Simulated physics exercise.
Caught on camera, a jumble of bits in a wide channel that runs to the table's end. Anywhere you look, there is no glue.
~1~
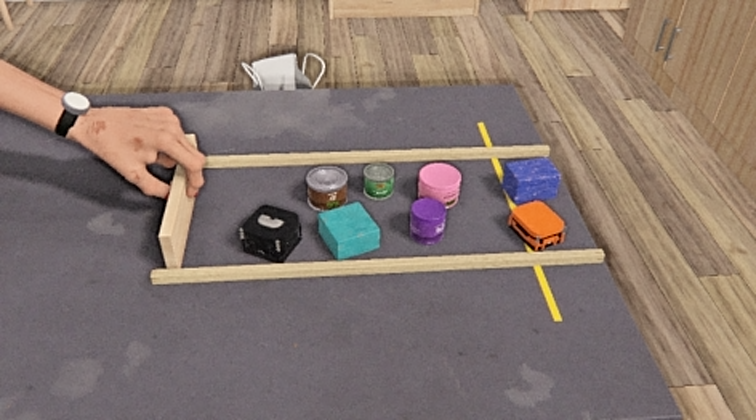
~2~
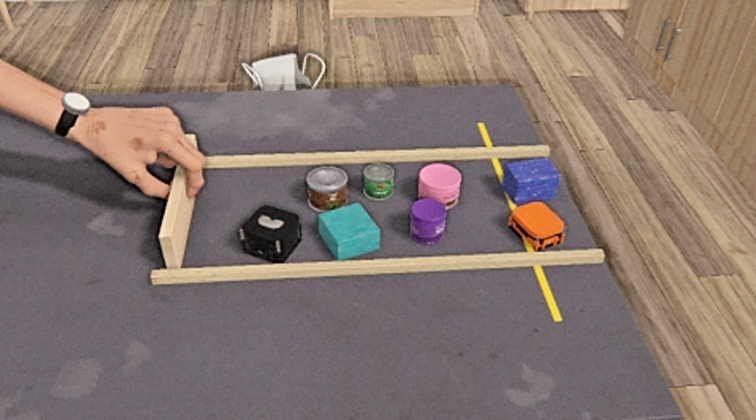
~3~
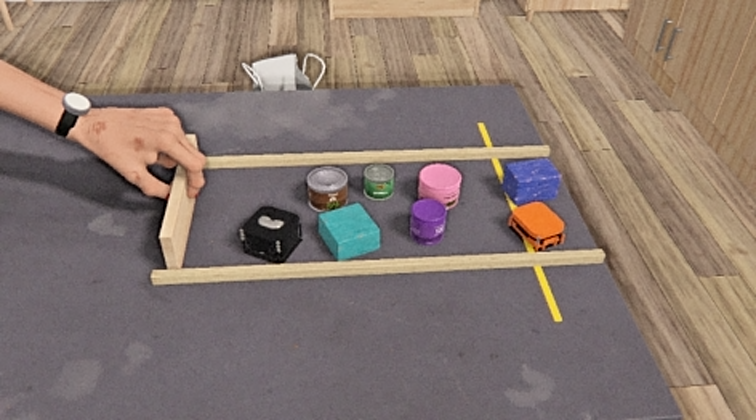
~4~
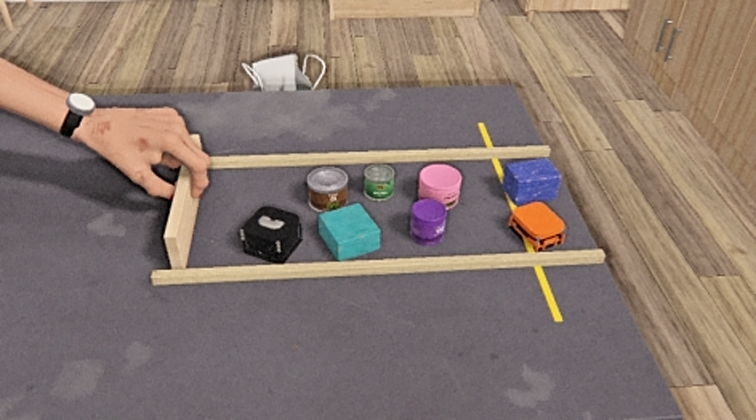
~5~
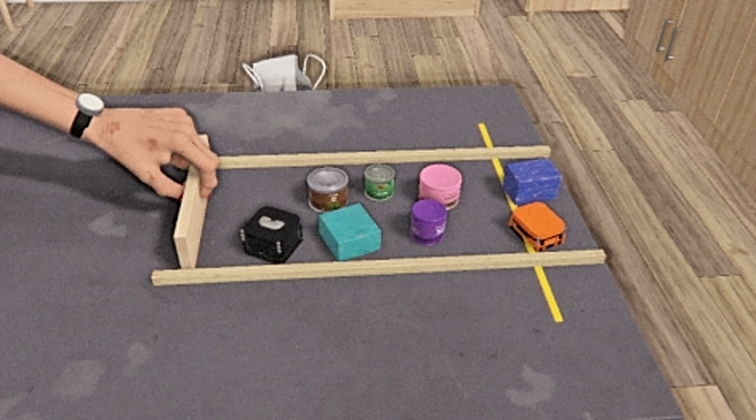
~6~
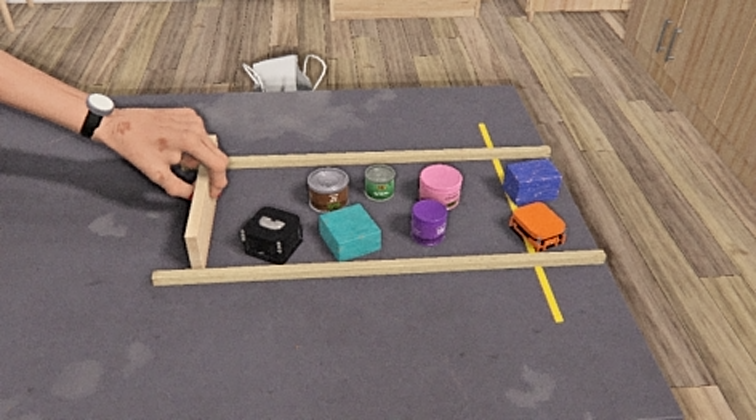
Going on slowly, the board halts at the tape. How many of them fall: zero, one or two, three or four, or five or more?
The push drops a trio or a foursome off the table.
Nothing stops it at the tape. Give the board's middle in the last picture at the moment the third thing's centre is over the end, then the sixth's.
The first one at (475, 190), the next at (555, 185).
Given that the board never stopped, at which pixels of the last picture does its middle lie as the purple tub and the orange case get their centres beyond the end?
Purple tub: (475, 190); orange case: (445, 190).
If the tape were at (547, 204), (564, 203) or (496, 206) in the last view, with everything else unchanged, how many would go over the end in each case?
Down on the floor: 5, 8 and 3.
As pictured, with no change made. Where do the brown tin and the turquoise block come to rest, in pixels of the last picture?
Roughly at (531, 186) and at (589, 222), in that order.
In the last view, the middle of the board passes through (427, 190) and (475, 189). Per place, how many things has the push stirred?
The counts are 7 and 8.
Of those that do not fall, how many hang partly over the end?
Overhang count: 2.
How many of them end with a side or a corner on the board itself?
3.
Soon after, none off yet; blue block at rest near (531, 182); orange case at rest near (538, 228); pink tub at rest near (440, 188).
Then, none off yet; blue block at rest near (531, 182); orange case moved a little near (559, 226); pink tub moved about its own width near (473, 188).
By the end, the number that fall off is three or four; fallen, purple tub, orange case and blue block.
